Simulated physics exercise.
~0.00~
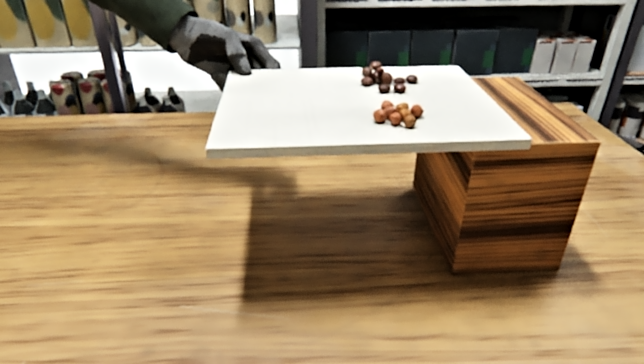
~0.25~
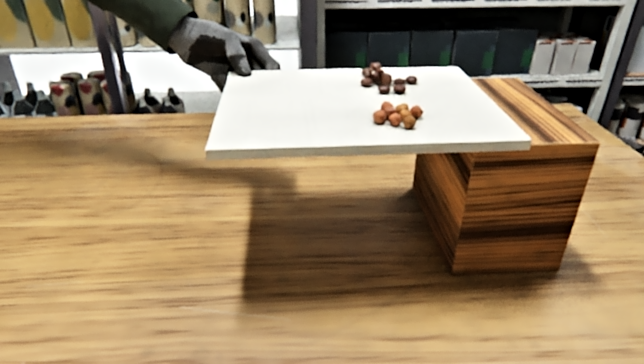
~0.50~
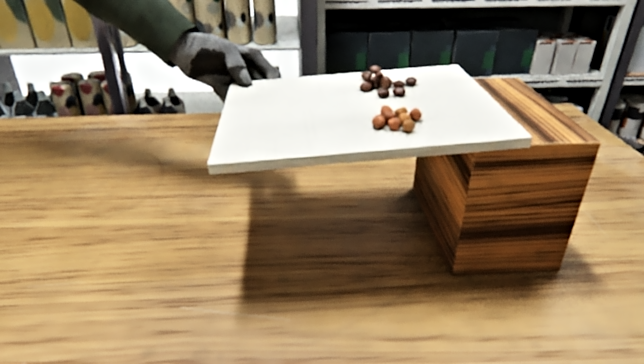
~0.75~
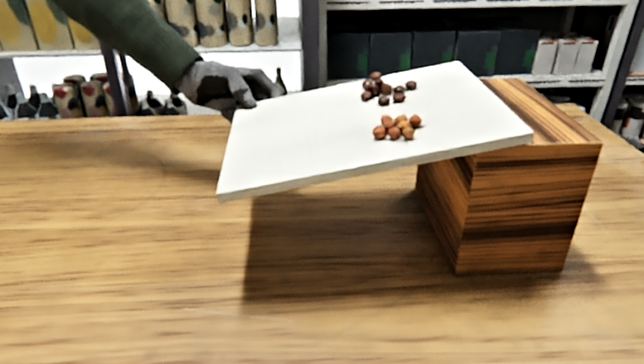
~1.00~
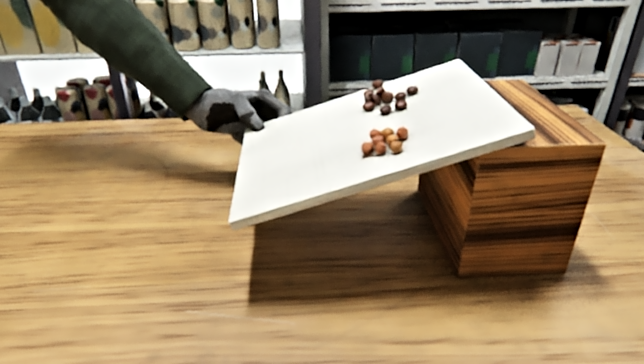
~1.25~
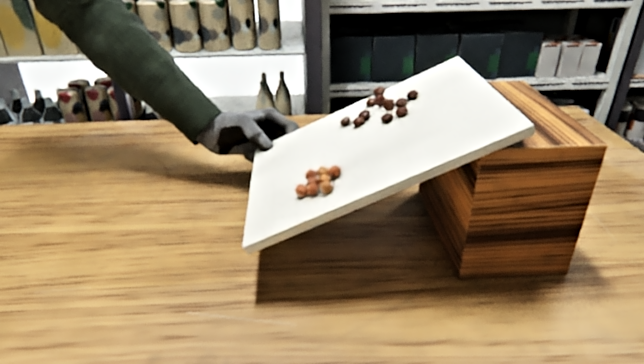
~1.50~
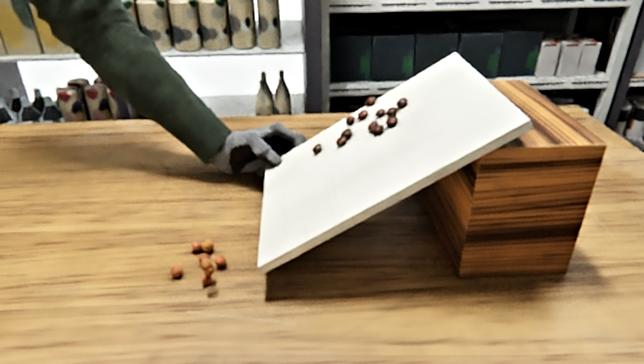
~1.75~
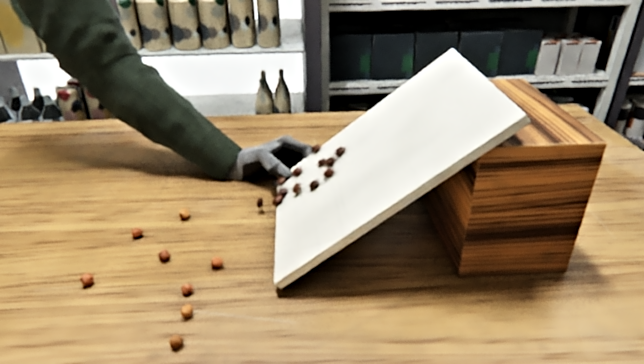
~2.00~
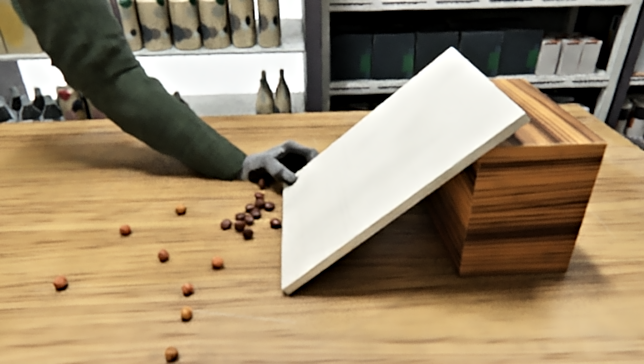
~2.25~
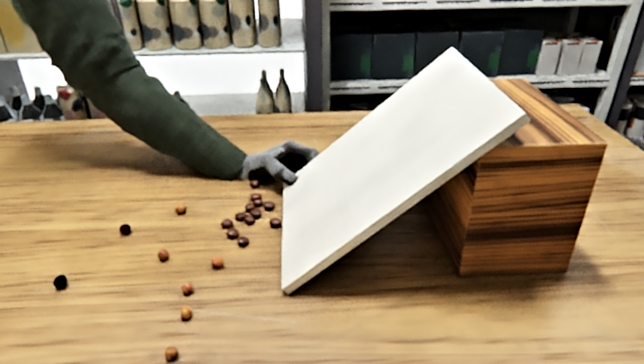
In this clip, a gloved hand lowers one end of a white board propped on a wooden block; the orange-brown pieces in front slide off and scatter leftward across the counter, then the dark ones behind slide off and settle closer to the tilted board.
